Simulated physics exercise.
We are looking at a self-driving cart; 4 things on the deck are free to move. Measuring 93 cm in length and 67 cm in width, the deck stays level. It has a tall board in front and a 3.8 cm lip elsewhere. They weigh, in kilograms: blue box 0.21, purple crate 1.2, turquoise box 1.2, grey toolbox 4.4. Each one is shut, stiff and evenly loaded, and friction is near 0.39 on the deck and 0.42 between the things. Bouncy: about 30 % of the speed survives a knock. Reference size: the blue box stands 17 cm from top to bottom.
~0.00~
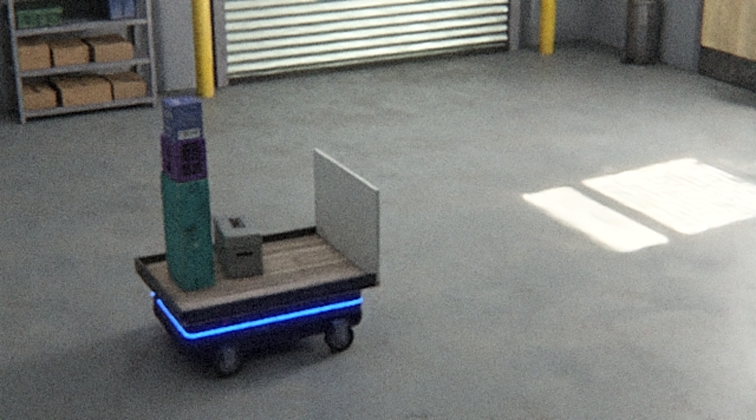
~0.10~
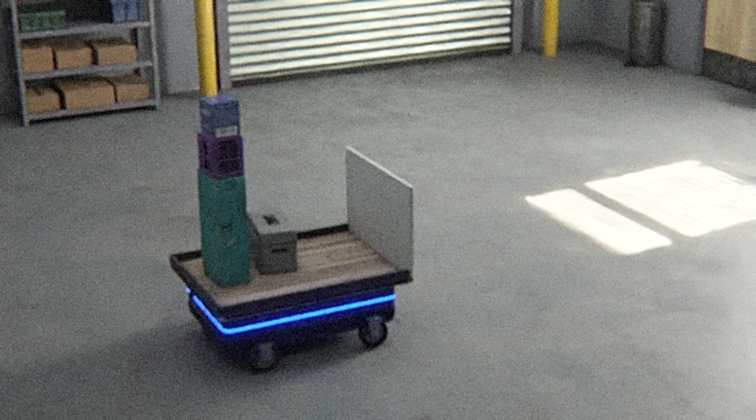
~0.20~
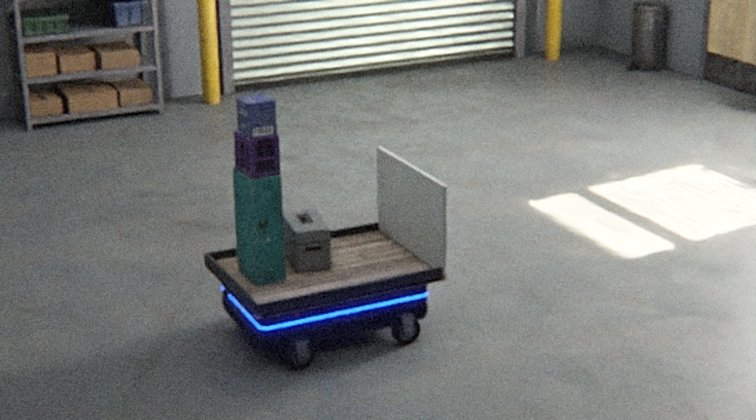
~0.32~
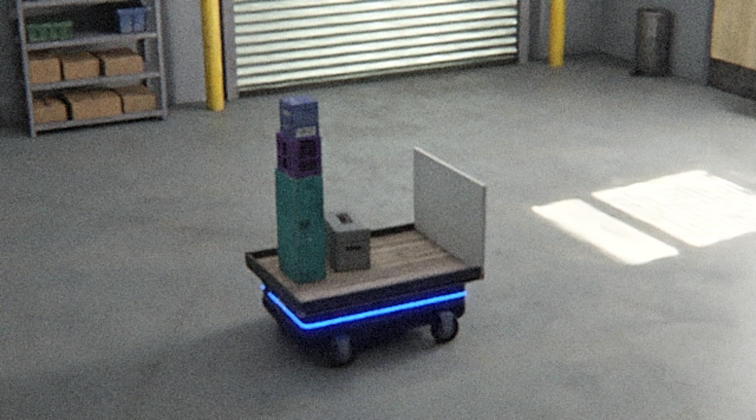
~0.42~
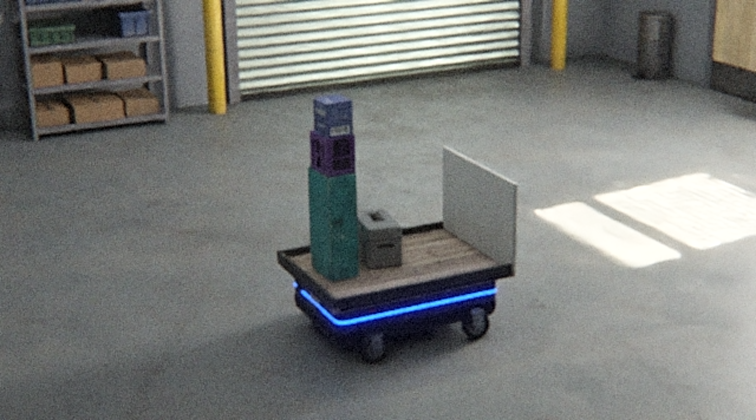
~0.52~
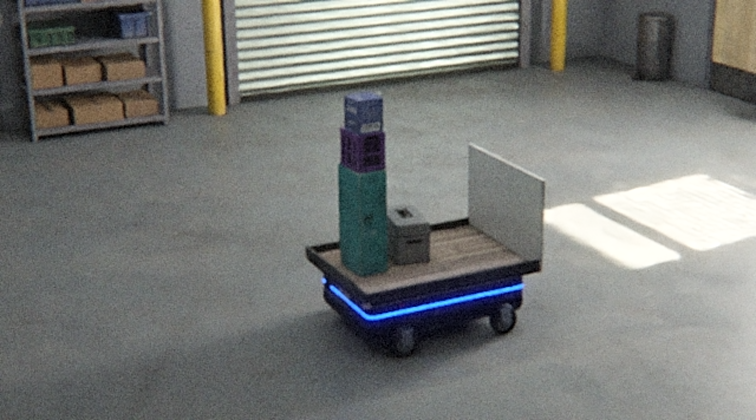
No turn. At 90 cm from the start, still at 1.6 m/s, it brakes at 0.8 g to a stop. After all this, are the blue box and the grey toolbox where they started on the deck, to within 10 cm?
The blue box moves away. The grey toolbox moves away.
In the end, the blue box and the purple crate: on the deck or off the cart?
The blue box is not kept in bounds, the purple crate is kept in bounds.
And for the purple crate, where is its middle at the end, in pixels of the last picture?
Close to pixel (498, 214) in the final view.
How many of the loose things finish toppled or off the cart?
Total count: 2.
By 0.92 s, 106 cm covered, stopped; blue box tilted 37° near (491, 116); grey toolbox 16 cm from its spot near (471, 221); purple crate tilted 37°.
By 1.42 s, 106 cm covered, stopped; blue box tilted 66° near (504, 169); grey toolbox 17 cm from its spot near (472, 220); turquoise box tilted 57°.
When it is over (2.5 s), off the cart, blue box; lying over on the deck, turquoise box; not toppled but over 10 cm from the start, purple crate and grey toolbox. End places, in pixels of the last picture, grey toolbox near (472, 220).
